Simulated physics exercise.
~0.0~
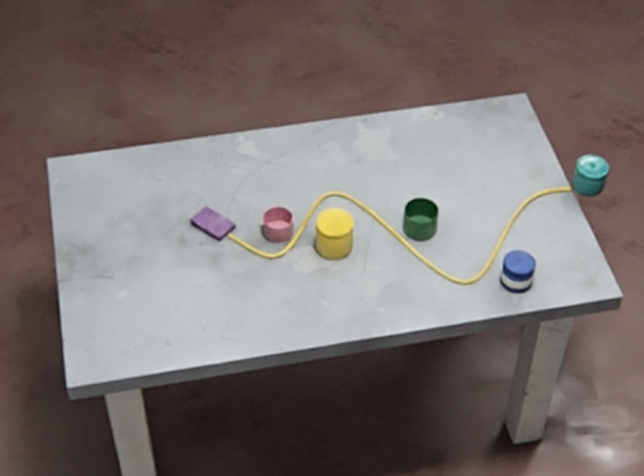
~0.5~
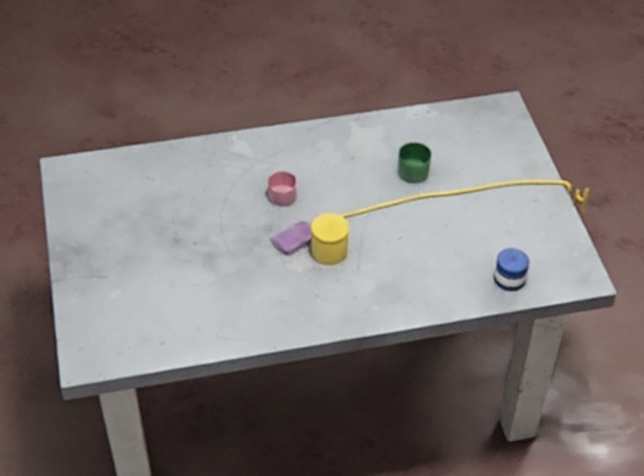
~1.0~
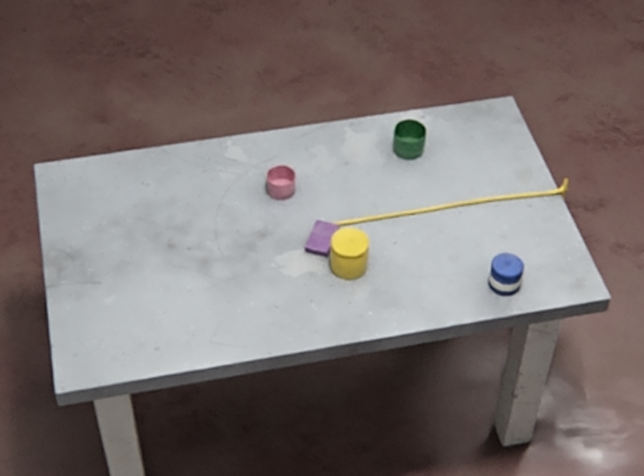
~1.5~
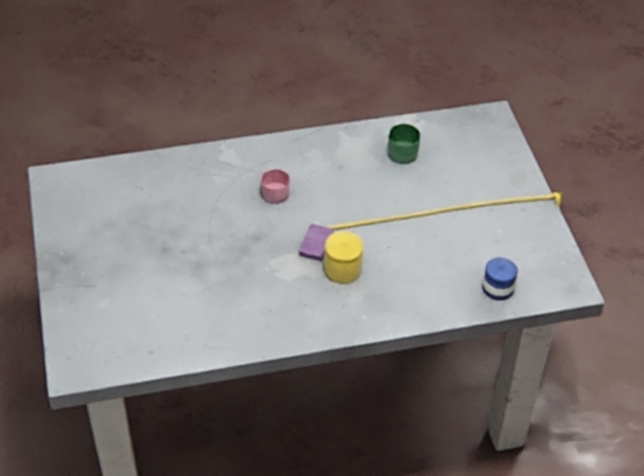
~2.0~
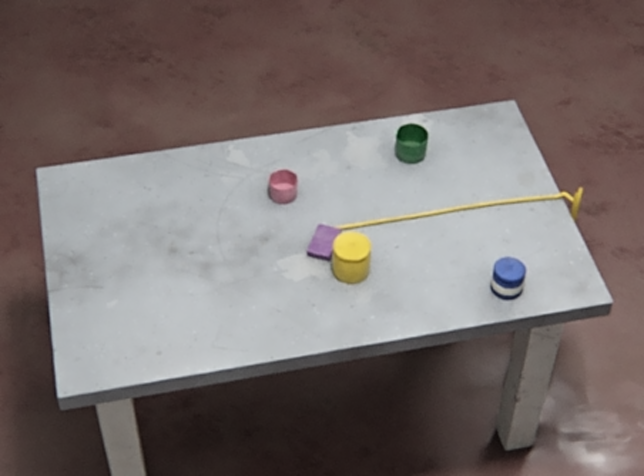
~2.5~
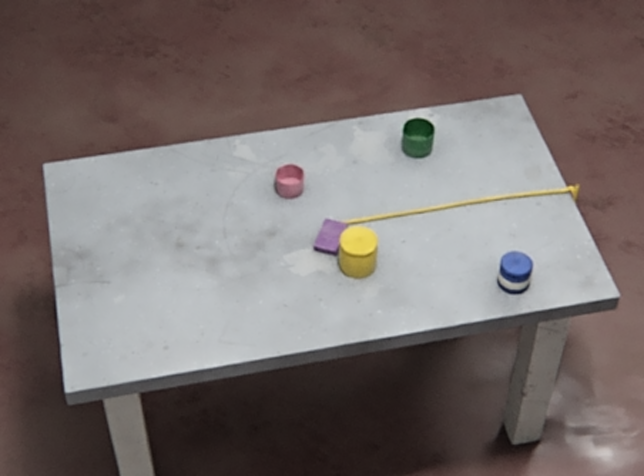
On a pale gray table above a reddish-brown floor, a wavy yellow cable links a flat purple object to a teal container-like object hanging just past the right edge. The teal object drops out of sight, pulling the cable nearly straight and dragging the purple piece right, up against the yellow tub. The pink and green cups are pushed toward the far side. The yellow tub then shifts a little right, with the green cup edging farther back. Everything settles, the purple piece resting beside the tub, the blue tin unmoved, and the cable taut to the edge.
